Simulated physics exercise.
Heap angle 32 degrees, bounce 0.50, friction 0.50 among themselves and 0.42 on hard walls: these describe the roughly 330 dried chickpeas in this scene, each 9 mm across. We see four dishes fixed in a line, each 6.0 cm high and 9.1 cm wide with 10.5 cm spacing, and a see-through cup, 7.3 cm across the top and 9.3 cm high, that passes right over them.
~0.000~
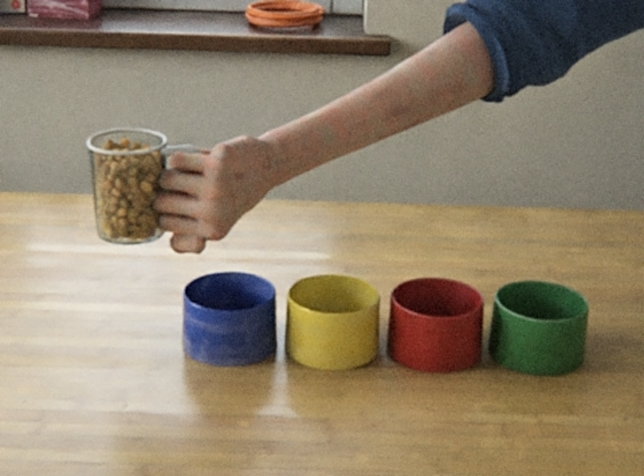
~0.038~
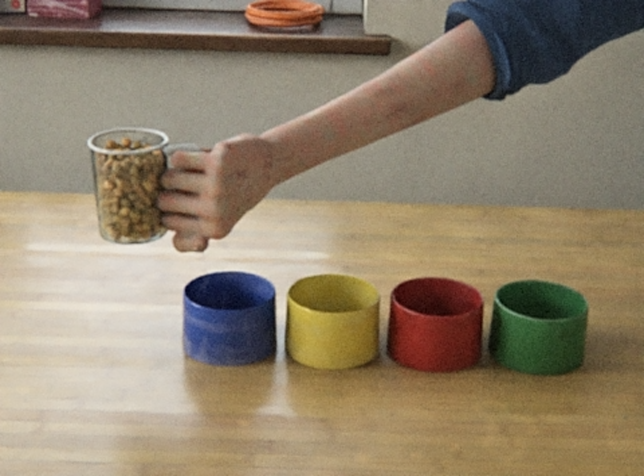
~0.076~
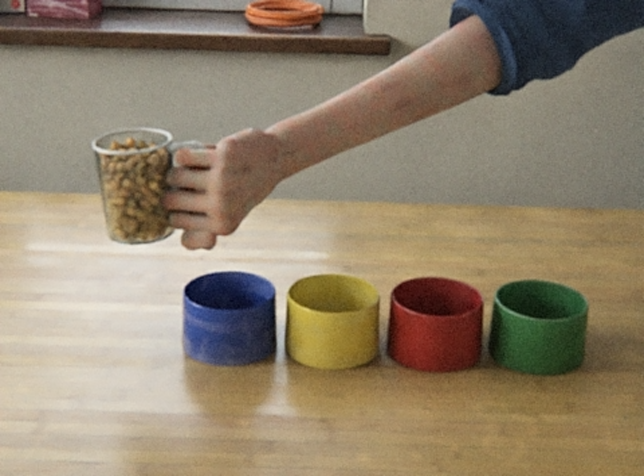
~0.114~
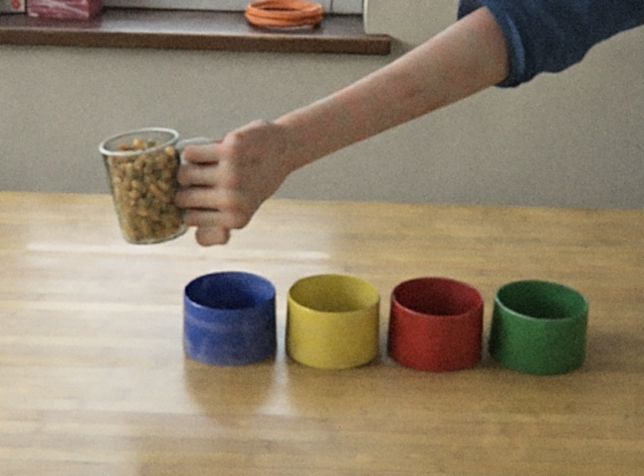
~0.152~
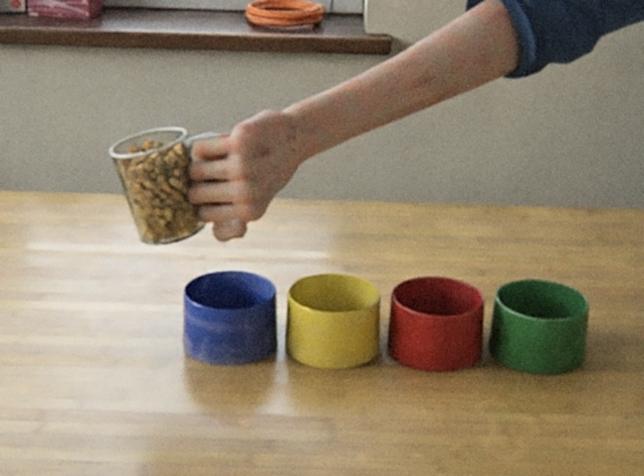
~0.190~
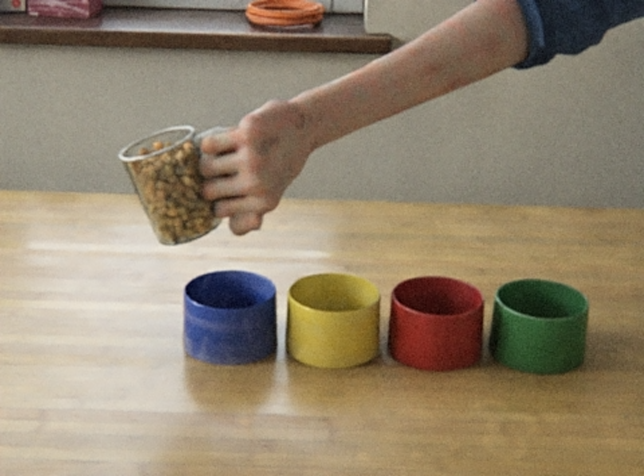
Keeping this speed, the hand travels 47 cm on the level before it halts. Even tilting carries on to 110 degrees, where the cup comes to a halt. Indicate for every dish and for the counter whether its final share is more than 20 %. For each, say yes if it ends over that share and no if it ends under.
Red - yes, blue - no, green - yes, yellow - yes, counter - no.
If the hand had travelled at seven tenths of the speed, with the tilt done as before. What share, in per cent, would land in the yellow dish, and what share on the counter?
Shares: Yellow 40, counter 20.
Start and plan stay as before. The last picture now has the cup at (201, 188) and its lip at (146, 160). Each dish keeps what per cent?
In the end red holds 20, blue holds 0, green holds 60, yellow holds 10.
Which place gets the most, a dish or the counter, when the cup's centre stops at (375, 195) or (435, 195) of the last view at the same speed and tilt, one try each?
Most goes to: Yellow; yellow.
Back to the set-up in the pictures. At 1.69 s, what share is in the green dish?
By that moment, around 15 percent has got there.
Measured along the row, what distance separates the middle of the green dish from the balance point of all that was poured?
Offset from the dish centre: About 11 cm, left side.
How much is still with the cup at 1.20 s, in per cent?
Near 35 per cent of the load.
After 0.80 s, tilt 107 degrees; cup holds 90 %, yellow 5 %.
After 1.20 s, tilt 110 degrees; cup holds 35 %, red 25 %, yellow 30 %.
After 1.69 s, tilt 110 degrees; cup holds 10 %, red 35 %, green 15 %, yellow 30 %.
By 2.7 s all is still; red 35 %, blue 0 %, green 25 %, yellow 30 %, counter 10 %.
